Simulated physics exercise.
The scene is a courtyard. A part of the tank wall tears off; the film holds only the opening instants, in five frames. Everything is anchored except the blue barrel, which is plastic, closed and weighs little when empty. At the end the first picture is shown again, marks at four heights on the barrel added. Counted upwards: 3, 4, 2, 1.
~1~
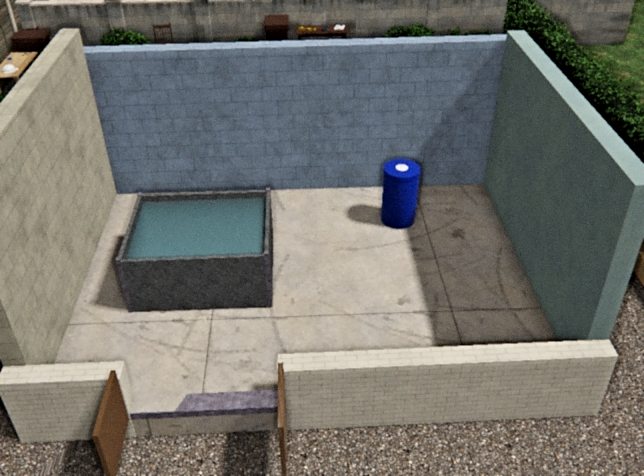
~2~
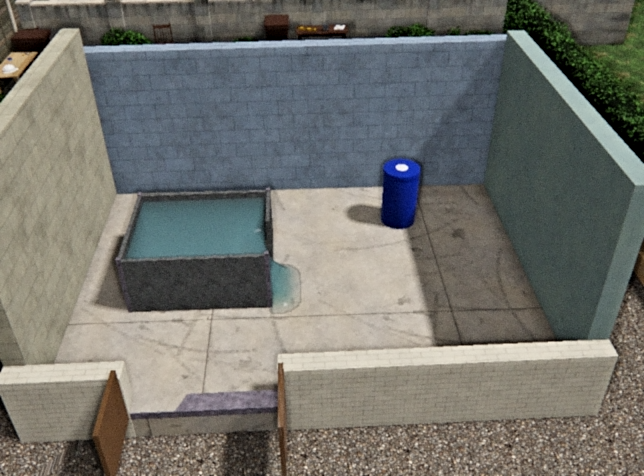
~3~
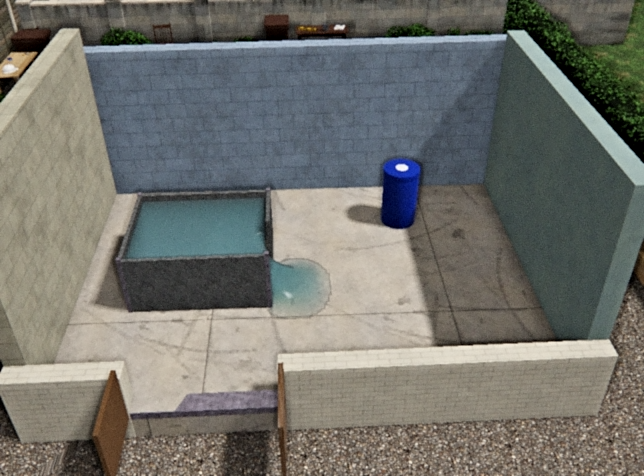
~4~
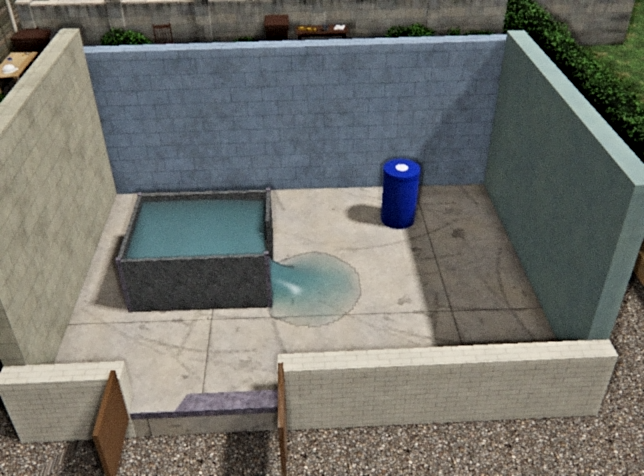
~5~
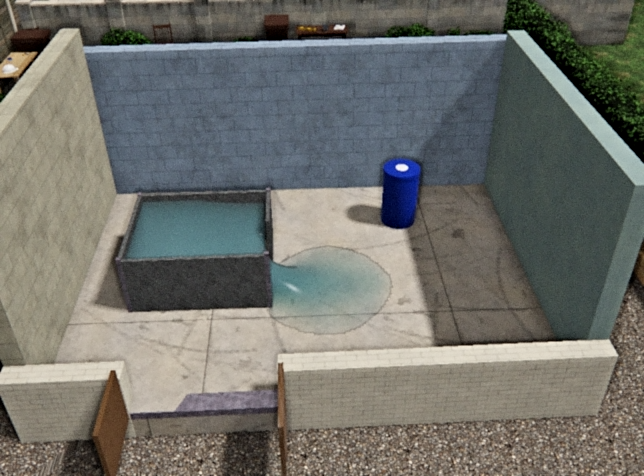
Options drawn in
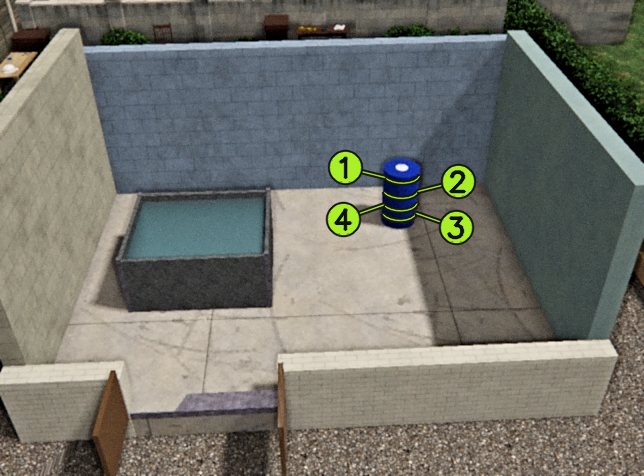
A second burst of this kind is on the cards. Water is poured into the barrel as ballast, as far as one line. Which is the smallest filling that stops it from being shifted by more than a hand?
It is 3.
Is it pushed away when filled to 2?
No, not at all.
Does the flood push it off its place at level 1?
No, not at all.
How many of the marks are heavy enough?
All four.
On the marked copy, 1 at (404, 183); 2 at (402, 198); 3 at (401, 220); 4 at (402, 210); from the bottom up 3, 4, 2, 1.
If 1 is chosen, it does not move.
If 2 is chosen, it does not move.
If 3 is chosen, it does not move.
If 4 is chosen, it does not move.
